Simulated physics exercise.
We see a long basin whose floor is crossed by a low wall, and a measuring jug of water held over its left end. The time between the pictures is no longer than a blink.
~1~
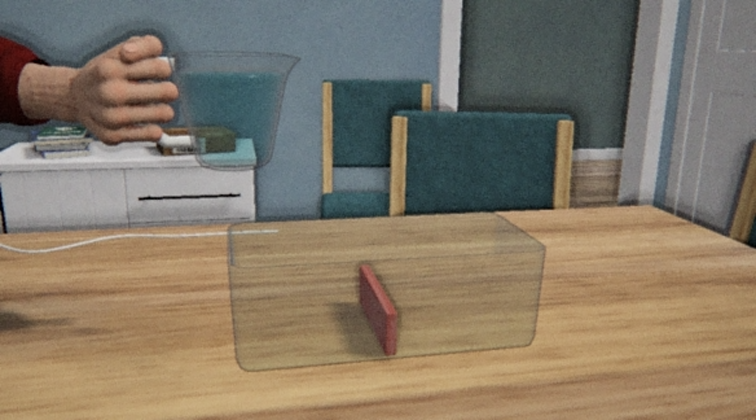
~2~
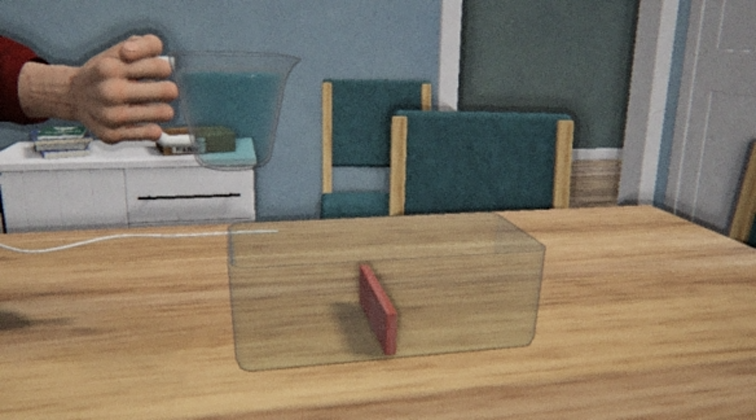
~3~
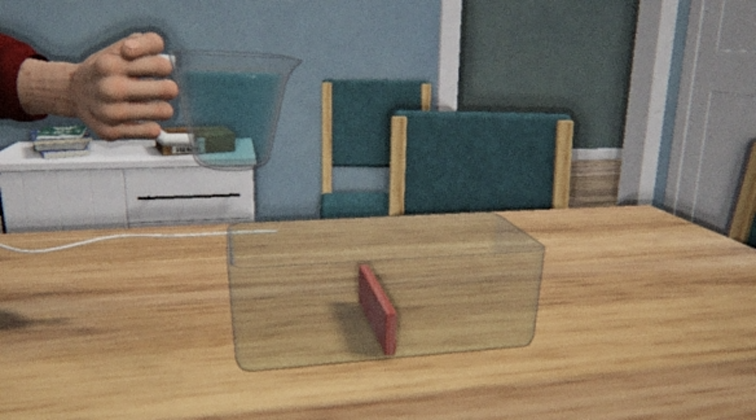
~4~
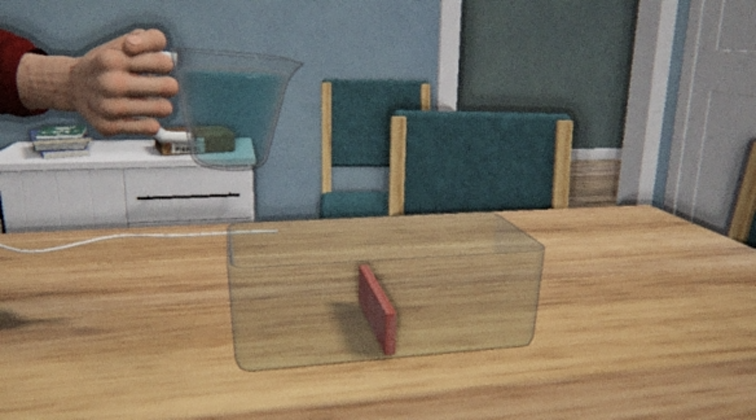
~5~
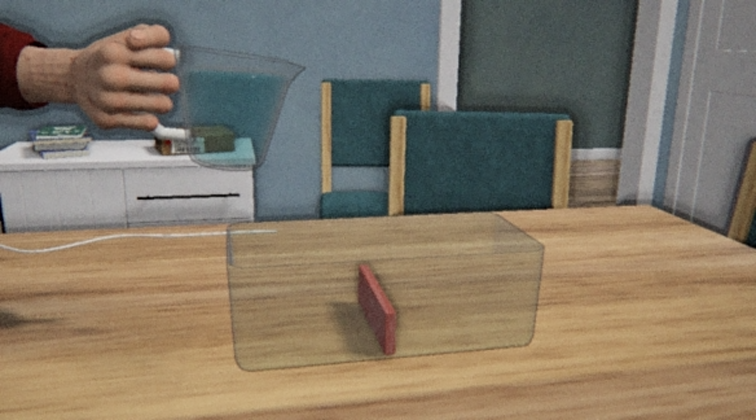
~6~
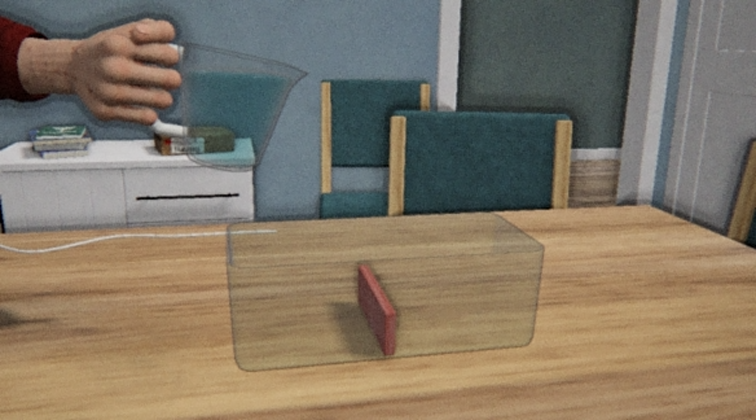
A clear basin with a low red wall standing across its floor sits on a wooden table, seen from slightly above in a blue-walled room. At upper left, a red-sleeved hand holds a transparent jug of blue-green water before a white cabinet, with teal chairs behind the table. The hand first holds the jug level, then tilts it slightly rightward, while the view stays still.
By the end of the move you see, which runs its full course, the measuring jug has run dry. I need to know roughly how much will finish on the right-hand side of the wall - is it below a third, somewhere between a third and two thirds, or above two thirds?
Expect below a third of it there.
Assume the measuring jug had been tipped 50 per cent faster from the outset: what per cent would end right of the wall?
It comes to near 15 per cent.
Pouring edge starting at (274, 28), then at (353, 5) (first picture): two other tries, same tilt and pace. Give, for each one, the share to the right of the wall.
Close to 5 in a hundred, then close to 95 in a hundred.
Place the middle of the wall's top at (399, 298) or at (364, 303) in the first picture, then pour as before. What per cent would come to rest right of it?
The first position gives around 10 percent, the second around 45 percent.
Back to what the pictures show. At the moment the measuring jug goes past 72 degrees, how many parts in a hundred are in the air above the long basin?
Some 25 per cent, I'd say.
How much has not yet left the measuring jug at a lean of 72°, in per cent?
Some 65 per cent has not yet come out.
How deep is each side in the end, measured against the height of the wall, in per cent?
It settles around 40 on the left side and around 10 on the right side.
A moment on, the tilt is 72° and 67 per cent is still to pour, 5 is left of the wall and 2 right of it.
Next, the tilt is 102° and 12 per cent is still to pour, 51 is left of the wall and 19 right of it.
Then the tilt is 104° and 0 per cent is still to pour, 75 is left of the wall and 20 right of it.
Later the tilt is 104° and 0 per cent is still to pour, 76 is left of the wall and 21 right of it.
In the end 76 per cent lies left of the wall, 21 right of it and 3 outside.
